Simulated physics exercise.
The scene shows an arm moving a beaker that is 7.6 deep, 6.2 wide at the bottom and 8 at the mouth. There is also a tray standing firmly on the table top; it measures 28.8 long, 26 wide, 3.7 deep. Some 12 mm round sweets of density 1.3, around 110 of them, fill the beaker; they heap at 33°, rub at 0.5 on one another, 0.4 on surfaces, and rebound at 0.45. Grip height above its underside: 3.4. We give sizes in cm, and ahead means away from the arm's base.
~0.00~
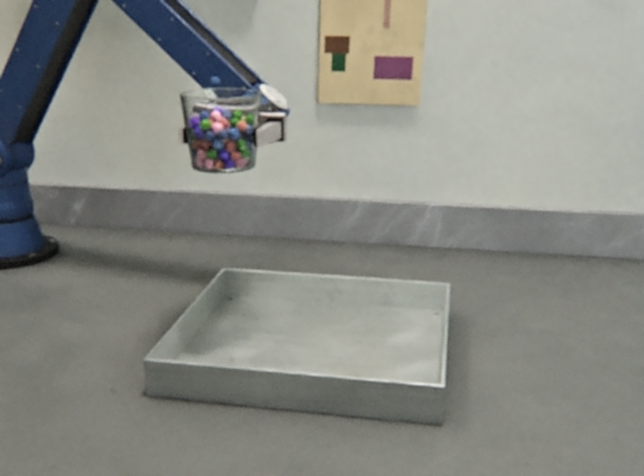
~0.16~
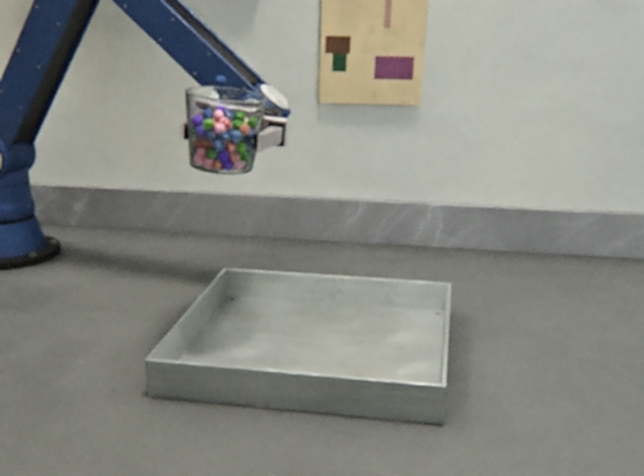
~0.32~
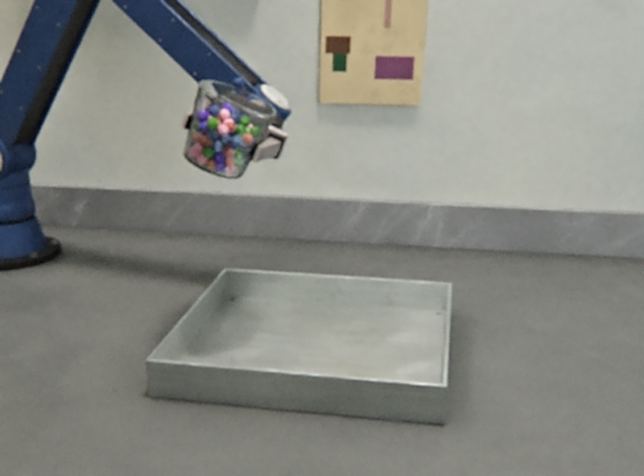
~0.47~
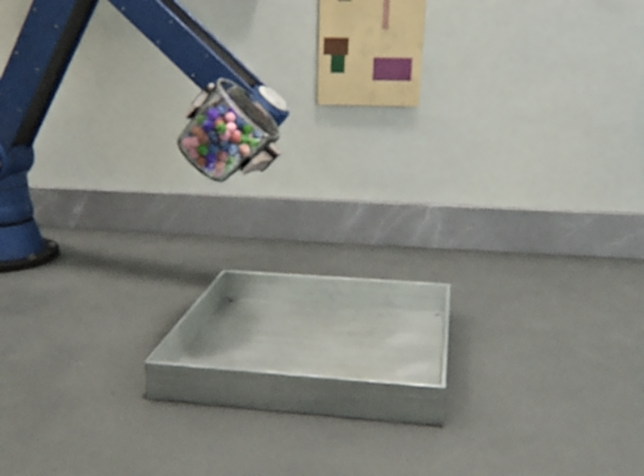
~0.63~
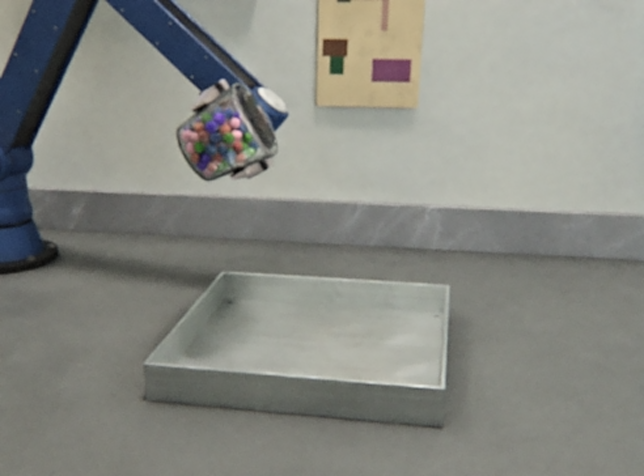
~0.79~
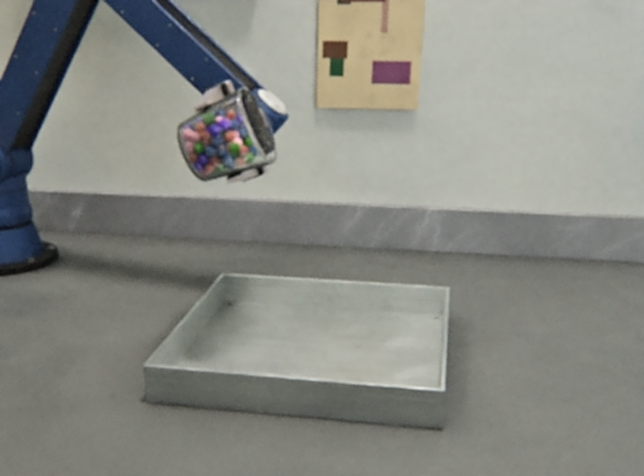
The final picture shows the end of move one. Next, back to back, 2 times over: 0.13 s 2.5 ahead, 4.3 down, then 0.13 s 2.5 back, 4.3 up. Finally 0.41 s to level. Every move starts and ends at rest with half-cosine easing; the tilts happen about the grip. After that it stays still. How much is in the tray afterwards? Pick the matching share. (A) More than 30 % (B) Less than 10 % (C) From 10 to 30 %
Option B: Less than 10 %.
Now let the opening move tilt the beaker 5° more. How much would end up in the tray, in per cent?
Near 10 %.
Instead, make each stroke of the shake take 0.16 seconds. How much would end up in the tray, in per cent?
That change gives some 0 percent.
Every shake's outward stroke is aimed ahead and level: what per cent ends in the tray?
Close to 55 in a hundred.
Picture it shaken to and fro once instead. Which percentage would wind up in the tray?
Estimate for that case: 5 %.
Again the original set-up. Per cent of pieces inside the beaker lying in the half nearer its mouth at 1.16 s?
Something like 35 percent sits in that half.
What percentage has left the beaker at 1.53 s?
About 5 in a hundred parts are out by then.
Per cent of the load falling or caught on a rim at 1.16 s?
Estimated fraction: Near 0 %.
After 1.16 s, tilted 67° forward, highest piece 23 above the table; 107 in the beaker.
After 1.53 s, tilted 29° forward, highest piece 26 above the table; 103 in the beaker, 4 in the tray.
After 1.92 s, level, highest piece 28 above the table; 103 in the beaker, 4 in the tray.
After 2.97 s, level, highest piece 28 above the table; 103 in the beaker, 4 in the tray.
In the end, 103 in the beaker, 4 in the tray. That is 4 % in the tray.
